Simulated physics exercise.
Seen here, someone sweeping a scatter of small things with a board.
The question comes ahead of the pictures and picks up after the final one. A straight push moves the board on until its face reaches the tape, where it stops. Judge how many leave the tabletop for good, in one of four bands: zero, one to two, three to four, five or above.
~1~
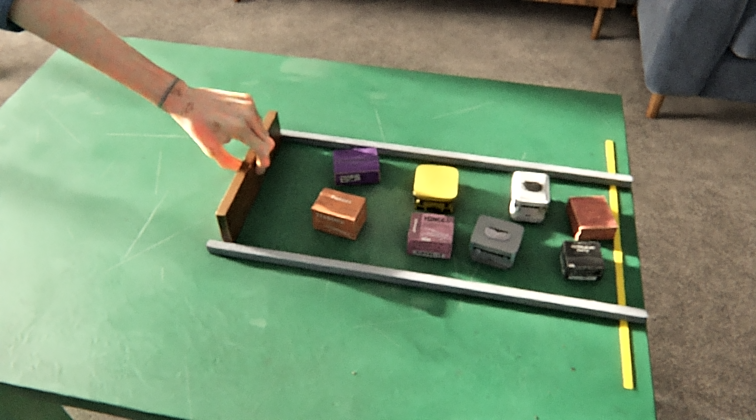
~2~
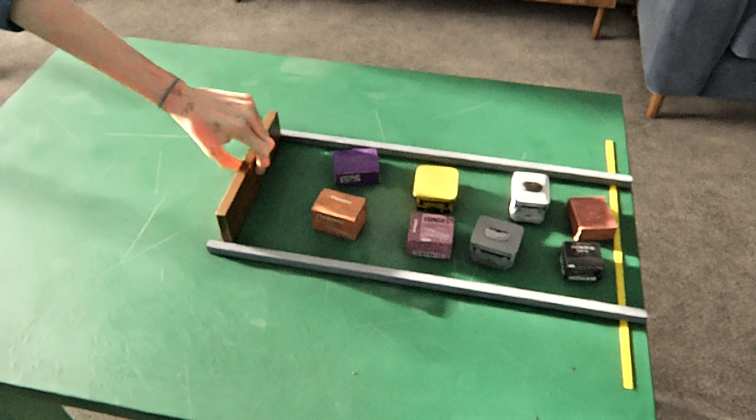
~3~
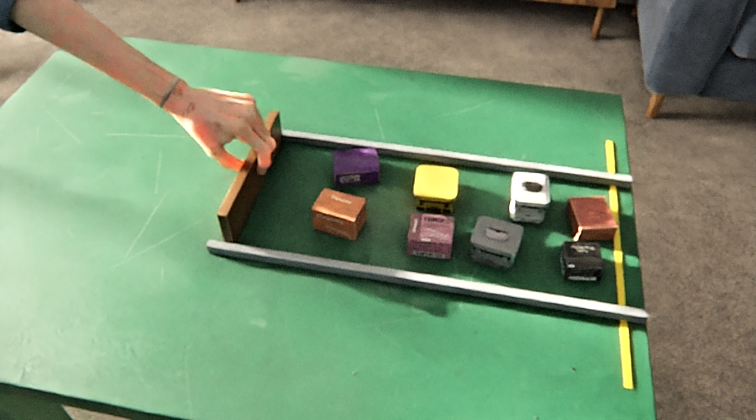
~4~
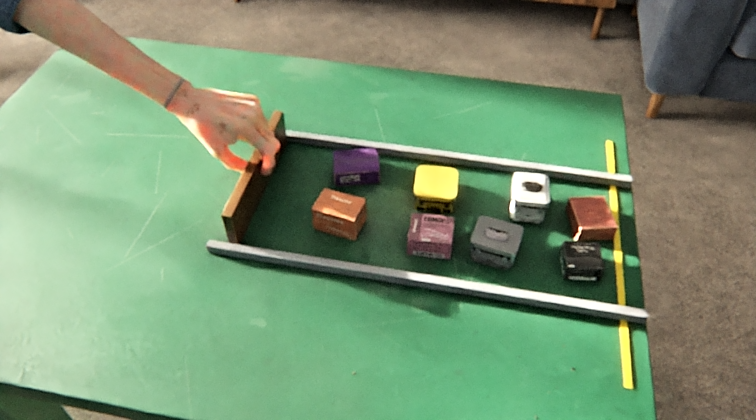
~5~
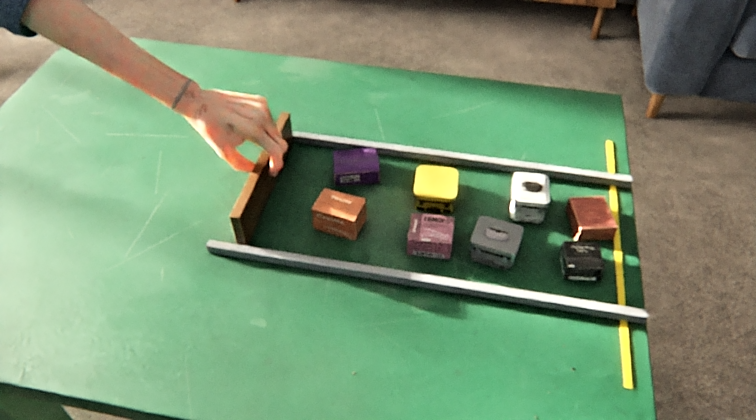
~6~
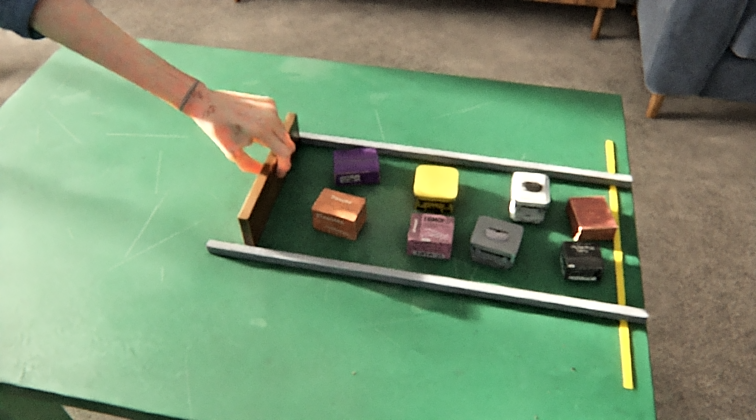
The fallen count comes to five or more.
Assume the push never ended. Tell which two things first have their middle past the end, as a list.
Black box, followed by red block.
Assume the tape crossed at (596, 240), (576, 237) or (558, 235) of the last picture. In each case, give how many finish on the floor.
Down on the floor: 6, 6 and 4.
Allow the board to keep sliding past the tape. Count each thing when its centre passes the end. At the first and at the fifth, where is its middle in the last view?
Near (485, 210) first, near (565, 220) second.
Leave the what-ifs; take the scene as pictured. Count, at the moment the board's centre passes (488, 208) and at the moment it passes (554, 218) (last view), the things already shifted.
The counts are 8 and 8.
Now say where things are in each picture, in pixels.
The first frame shows red block (591, 218); black box (582, 260); white case (529, 197); board (252, 174); tape (617, 243).
The second frame shows black box (581, 261); board (252, 174).
The third frame shows white case (529, 197); purple box (356, 167).
The fourth frame shows red block (591, 218); orange box (340, 214).
The fifth frame shows black box (581, 261); pink box (431, 236).
The sixth frame shows red block (591, 218); black box (581, 261); white case (529, 197); board (272, 177); tape (617, 243).
A little later, none off yet; red block at rest near (591, 218); black box at rest near (581, 261); white case at rest near (529, 197).
When it is over, the number that fall off is five or more; down, purple box, orange box, yellow case, pink box, grey case, white case, black box and red block.
